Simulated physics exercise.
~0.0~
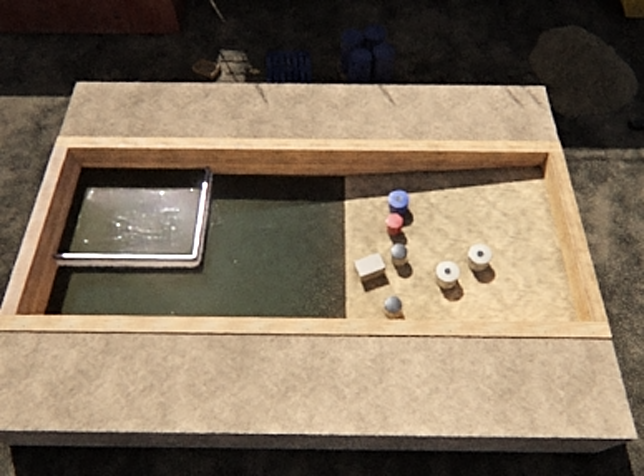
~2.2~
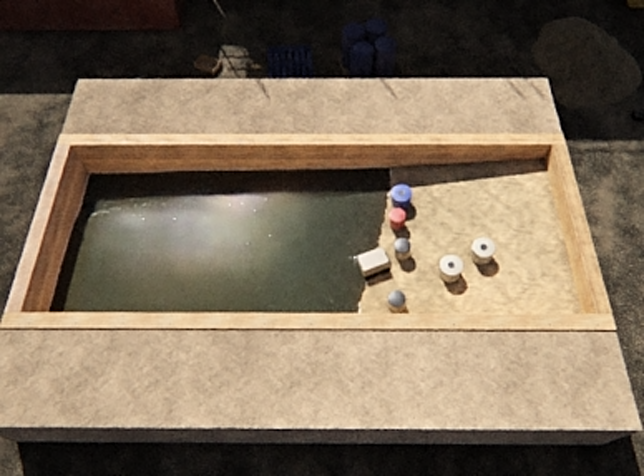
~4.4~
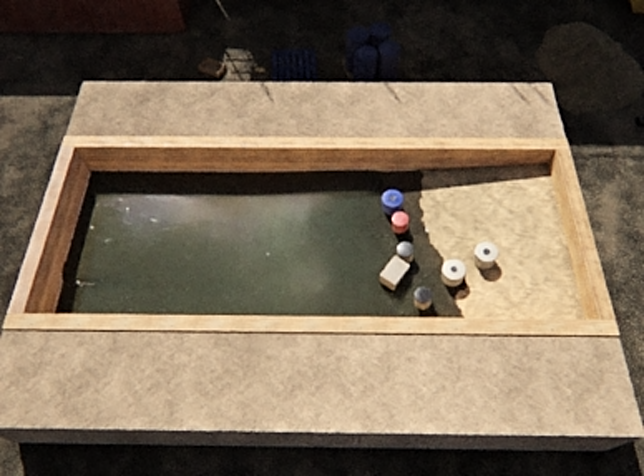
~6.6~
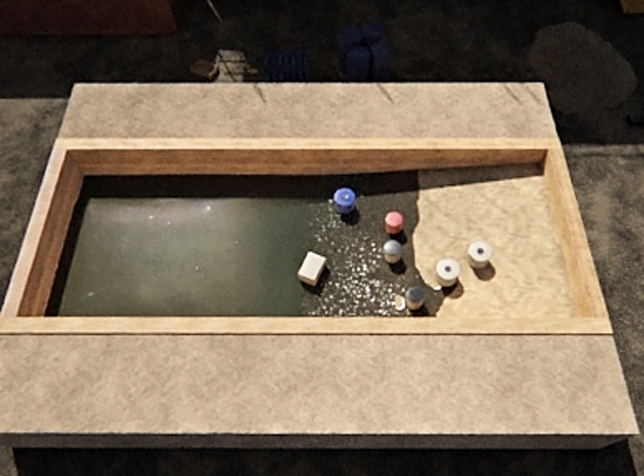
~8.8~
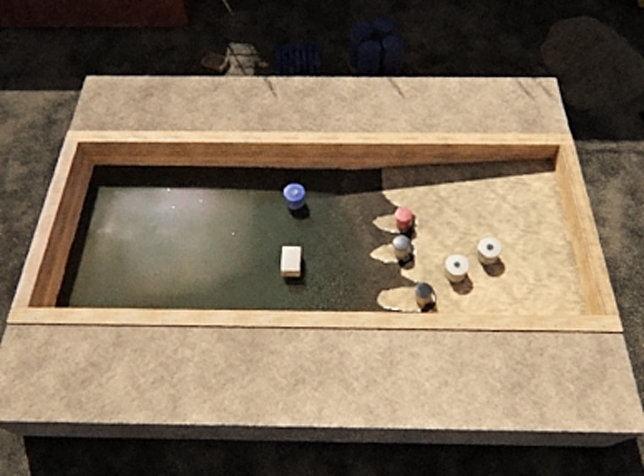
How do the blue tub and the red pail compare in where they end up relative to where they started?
The blue tub ends far from its starting place, carried off to the left, while the red pail barely shifts from where it began.
A small sandy beach lies between two timber walls, seen from high above, with dark water on the left and pale sand rising to the right. A glassy rectangular block stands in the water's far left corner, while a blue tub, a red pail, two grey objects and a pale box sit near the waterline, with two white tubs farther up. The block gives way and water spreads right, surrounding the nearer things and turning the box. The water then draws back, carrying the blue tub and box left. They end afloat, while the others rest on the sand.
